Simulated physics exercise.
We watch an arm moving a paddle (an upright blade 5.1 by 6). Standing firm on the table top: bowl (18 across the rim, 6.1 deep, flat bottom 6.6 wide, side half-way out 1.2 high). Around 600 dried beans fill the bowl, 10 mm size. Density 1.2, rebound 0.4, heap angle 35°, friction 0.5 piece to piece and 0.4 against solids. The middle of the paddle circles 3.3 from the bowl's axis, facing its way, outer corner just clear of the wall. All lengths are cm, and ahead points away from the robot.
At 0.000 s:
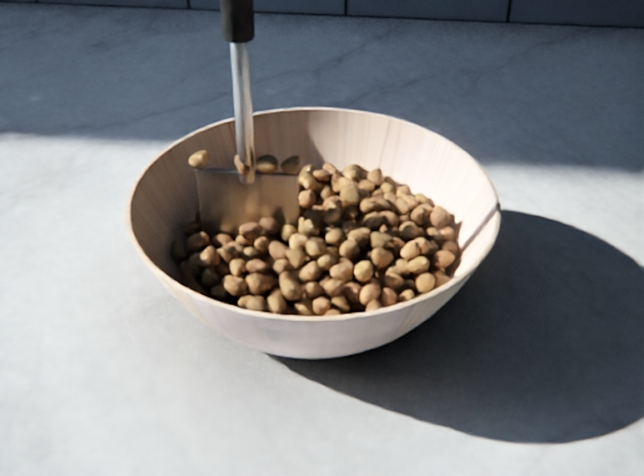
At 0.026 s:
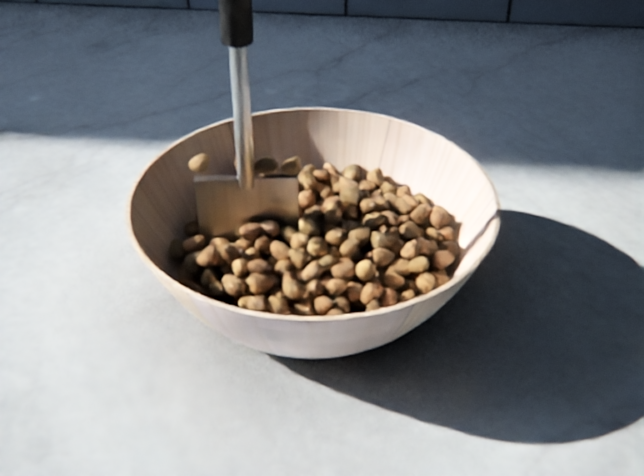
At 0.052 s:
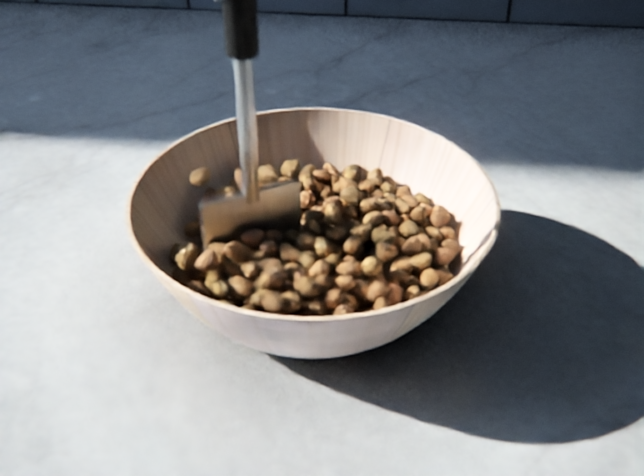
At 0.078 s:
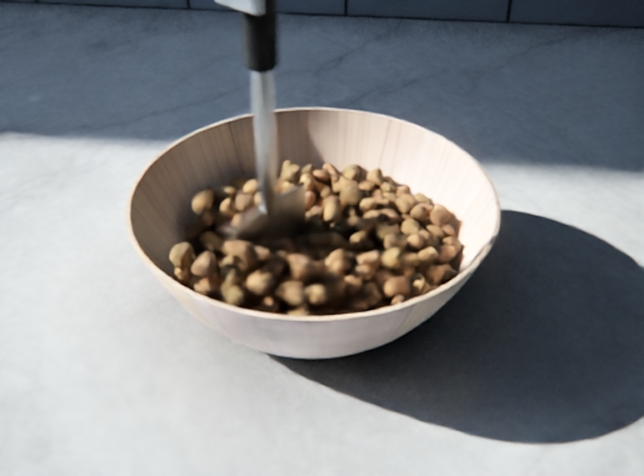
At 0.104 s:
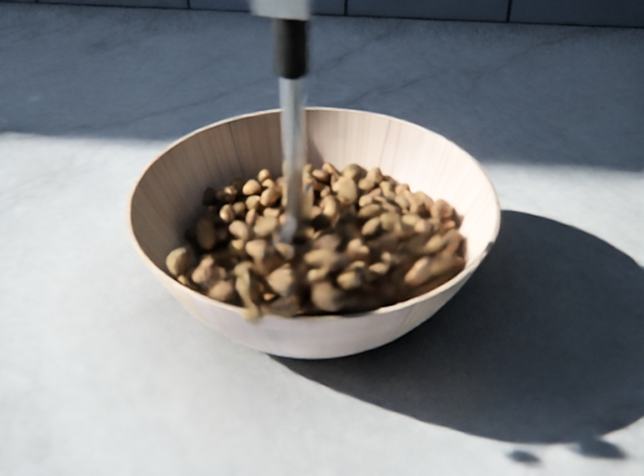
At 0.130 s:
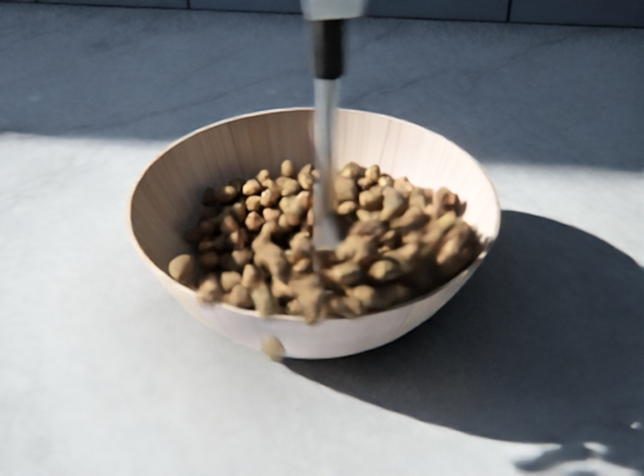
At the start, a metal paddle stands at the left side of a pale wooden bowl of brown beans on a grey surface. The paddle turns and sweeps toward the front and right, pushing the beans into a blurred heap on the right, and one bean drops outside the front rim.
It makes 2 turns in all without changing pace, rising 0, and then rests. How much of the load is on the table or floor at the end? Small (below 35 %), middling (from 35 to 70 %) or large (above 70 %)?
A middling share, from 35 to 70 %, ends on the table or floor.
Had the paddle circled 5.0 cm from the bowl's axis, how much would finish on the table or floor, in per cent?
Then about 40 per cent.
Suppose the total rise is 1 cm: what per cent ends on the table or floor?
Some 45 per cent.
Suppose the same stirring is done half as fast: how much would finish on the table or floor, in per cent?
In that case some 20 per cent.
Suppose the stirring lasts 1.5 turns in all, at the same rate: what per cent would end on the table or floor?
In that case some 45 per cent.
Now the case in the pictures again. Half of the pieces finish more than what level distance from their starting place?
About 13 cm.
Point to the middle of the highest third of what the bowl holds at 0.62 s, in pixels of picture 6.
Near (416, 176).
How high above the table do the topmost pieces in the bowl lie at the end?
Roughly 5.5 cm.
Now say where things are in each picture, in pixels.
The first frame shows the paddle neck at (246, 145), 0° round; upper third of the load around (322, 233), from x 180 to 450, top at y 160; 603 in the bowl.
The second frame shows the paddle neck at (245, 150), 8° round; upper third of the load around (318, 235), from x 180 to 450, top at y 165.
The third frame shows the paddle neck at (249, 164), 31° round; upper third of the load around (314, 248), from x 180 to 450, top at y 170.
The fourth frame shows the paddle neck at (267, 178), 56° round; upper third of the load around (320, 257), from x 180 to 450, top at y 170.
The fifth frame shows the paddle neck at (295, 185), 82° round; upper third of the load around (344, 263), from x 180 to 455, top at y 170; 602 in the bowl, 1 in flight or on the tool.
The sixth frame shows the paddle neck at (327, 186), 107° round; upper third of the load around (373, 256), from x 180 to 465, top at y 170; 595 in the bowl, 8 in flight or on the tool.
After 0.37 s, 344° round, highest piece 10 above the table; 425 in the bowl, 109 on the table or floor, 69 in flight or on the tool.
After 0.62 s, 222° round, highest piece 9 above the table; 336 in the bowl, 244 on the table or floor, 23 in flight or on the tool.
After 0.94 s, 0° round, highest piece 6 above the table; 302 in the bowl, 301 on the table or floor.
After 1.64 s, 0° round, highest piece 5 above the table; 302 in the bowl, 301 on the table or floor.
In the end, 302 in the bowl, 301 on the table or floor. That is 50 % on the table or floor.
